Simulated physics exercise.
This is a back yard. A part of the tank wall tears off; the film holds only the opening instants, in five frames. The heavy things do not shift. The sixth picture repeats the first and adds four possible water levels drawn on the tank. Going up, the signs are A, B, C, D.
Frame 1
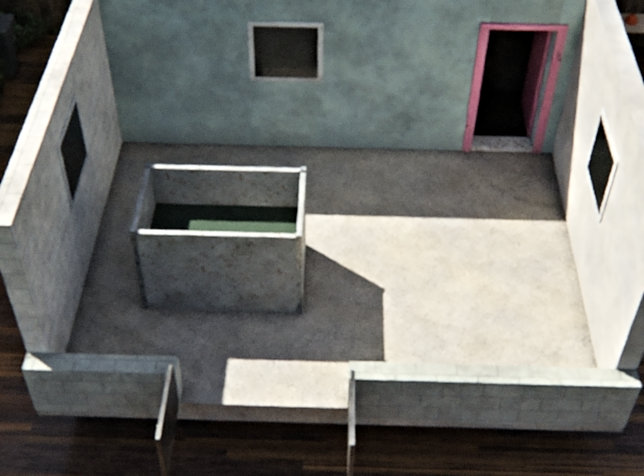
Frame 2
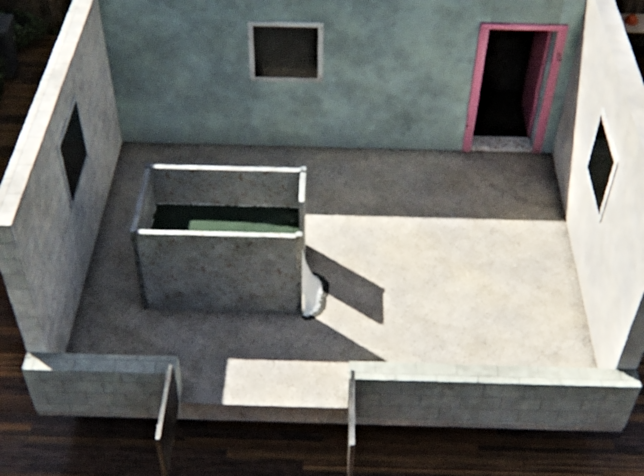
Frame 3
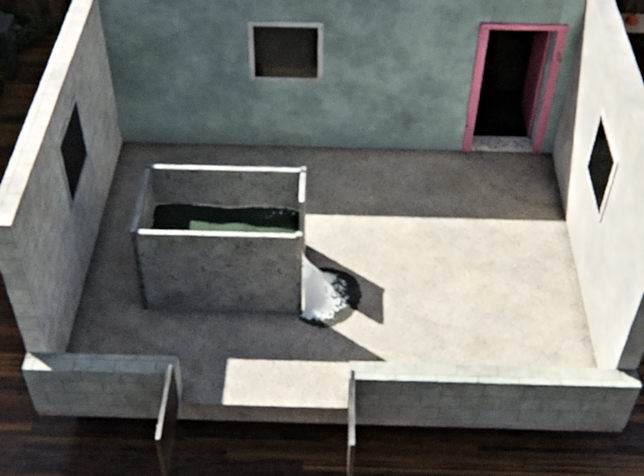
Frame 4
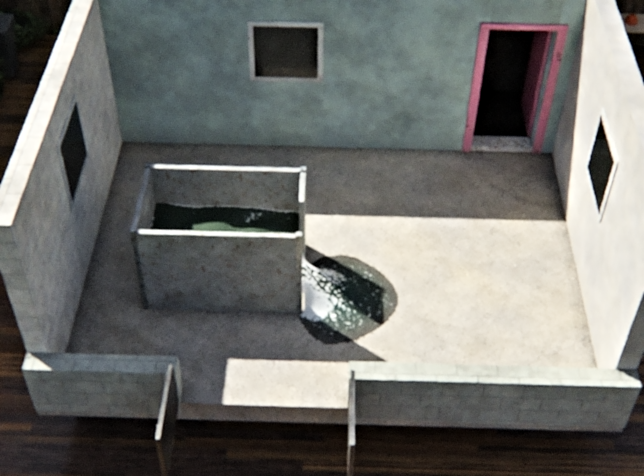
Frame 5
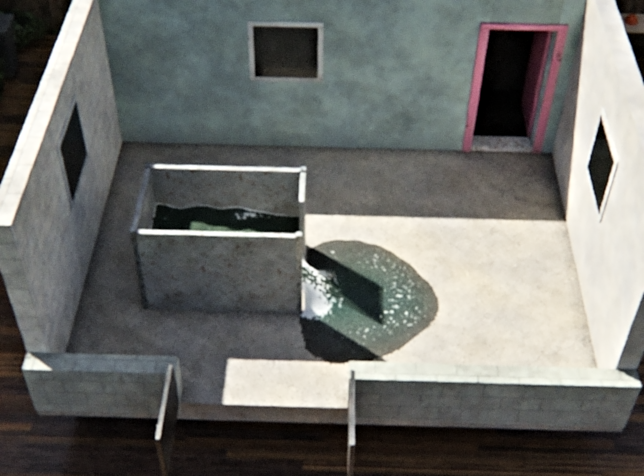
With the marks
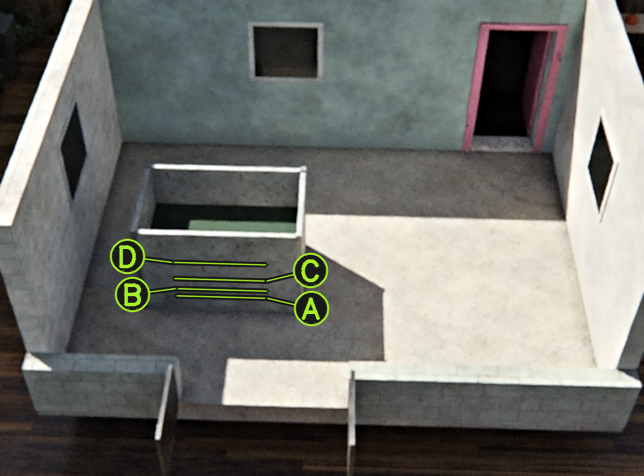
The video shows a walled back yard with a pink doorway and a tank of still green water; water then pours from the tank's right side and spreads across the ground in a widening, glinting puddle.
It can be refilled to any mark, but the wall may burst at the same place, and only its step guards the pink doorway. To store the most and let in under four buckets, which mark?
Take C.
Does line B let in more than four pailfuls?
No.
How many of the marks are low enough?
Three of them.
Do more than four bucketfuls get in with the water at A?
No, that is safe.
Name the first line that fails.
The answer is D.
In lime, A at (222, 297); B at (221, 289); C at (220, 279); D at (218, 263); from the bottom up A, B, C, D.
Choosing A, nothing gets over.
Choosing B, nothing gets over.
Choosing C, a bucket or two gets in.
Choosing D, about 9 bucketfuls get in.
